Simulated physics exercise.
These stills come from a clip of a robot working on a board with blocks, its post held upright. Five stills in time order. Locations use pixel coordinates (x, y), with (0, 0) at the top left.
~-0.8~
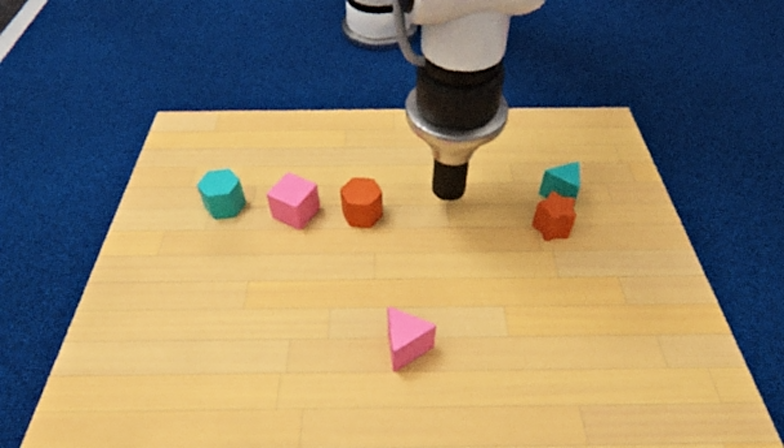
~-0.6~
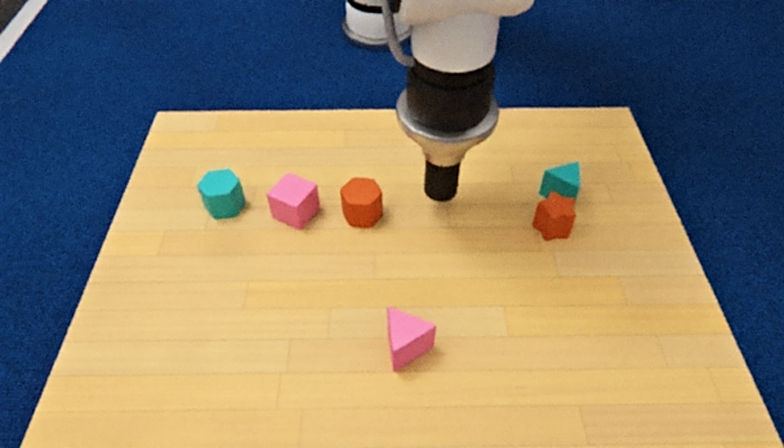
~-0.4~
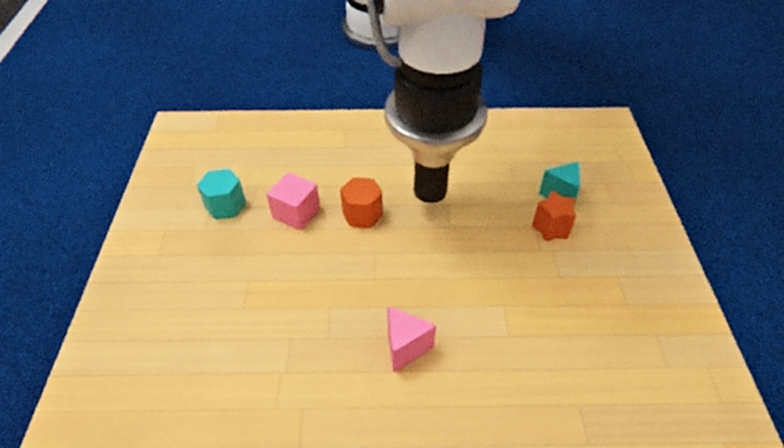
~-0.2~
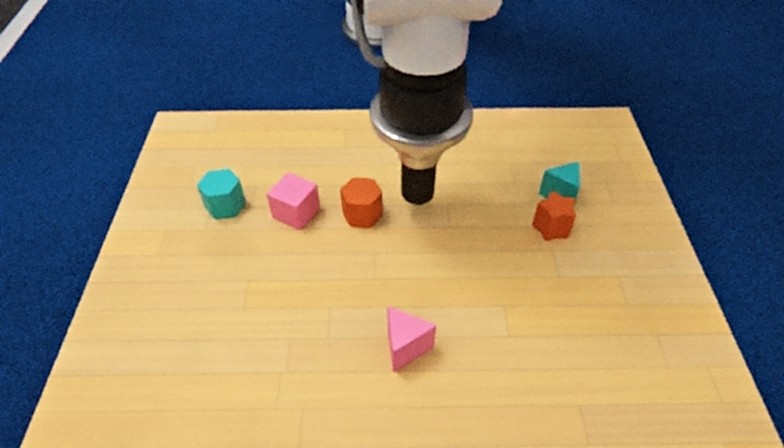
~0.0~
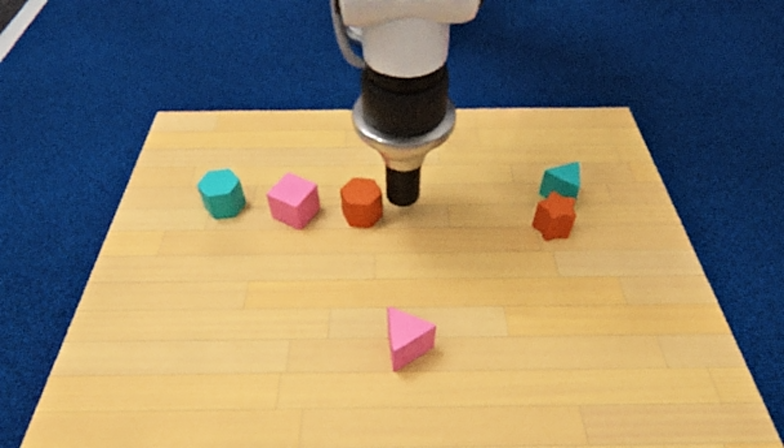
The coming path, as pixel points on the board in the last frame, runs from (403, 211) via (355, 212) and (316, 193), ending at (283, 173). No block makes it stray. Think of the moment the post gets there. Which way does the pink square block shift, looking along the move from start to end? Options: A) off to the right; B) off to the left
I choose B.
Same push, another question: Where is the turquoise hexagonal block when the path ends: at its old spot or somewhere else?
Once the post is done, the turquoise hexagonal block is in a new spot.
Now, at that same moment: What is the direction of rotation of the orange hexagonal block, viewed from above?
In a top view, it turns counterclockwise.
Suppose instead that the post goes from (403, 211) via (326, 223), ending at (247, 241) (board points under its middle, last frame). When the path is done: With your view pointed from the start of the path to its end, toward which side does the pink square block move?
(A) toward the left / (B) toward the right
B - toward the right.
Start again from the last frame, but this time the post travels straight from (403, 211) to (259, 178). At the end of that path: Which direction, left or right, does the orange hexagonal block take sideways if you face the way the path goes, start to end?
Sideways shift: Left.
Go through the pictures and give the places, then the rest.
Post tip at (448, 190); block tops, turquoise hexagonal block at (218, 182); pink square block at (292, 189); orange hexagonal block at (361, 190), in the first frame.
Post at (440, 191); blocks unchanged, in the second frame.
Post at (430, 193); blocks unchanged, in the third frame.
Post at (418, 194); blocks unchanged, in the fourth frame.
Post at (403, 196); turquoise hexagonal block at (218, 182); pink square block at (292, 189); orange hexagonal block at (361, 190), in the fifth frame.
On the path given first. One third of the way, post at (352, 196); pink square block at (276, 185), turned 20° anticlockwise; orange hexagonal block at (315, 190), turned 20° clockwise.
Two thirds of the way, post at (313, 178); turquoise hexagonal block at (202, 181); pink square block at (239, 184), turned 20° anticlockwise; orange hexagonal block at (279, 182).
At the end, post at (280, 158); turquoise hexagonal block at (198, 181); pink square block at (234, 185), turned 20° anticlockwise; orange hexagonal block at (274, 182), turned 25° anticlockwise.
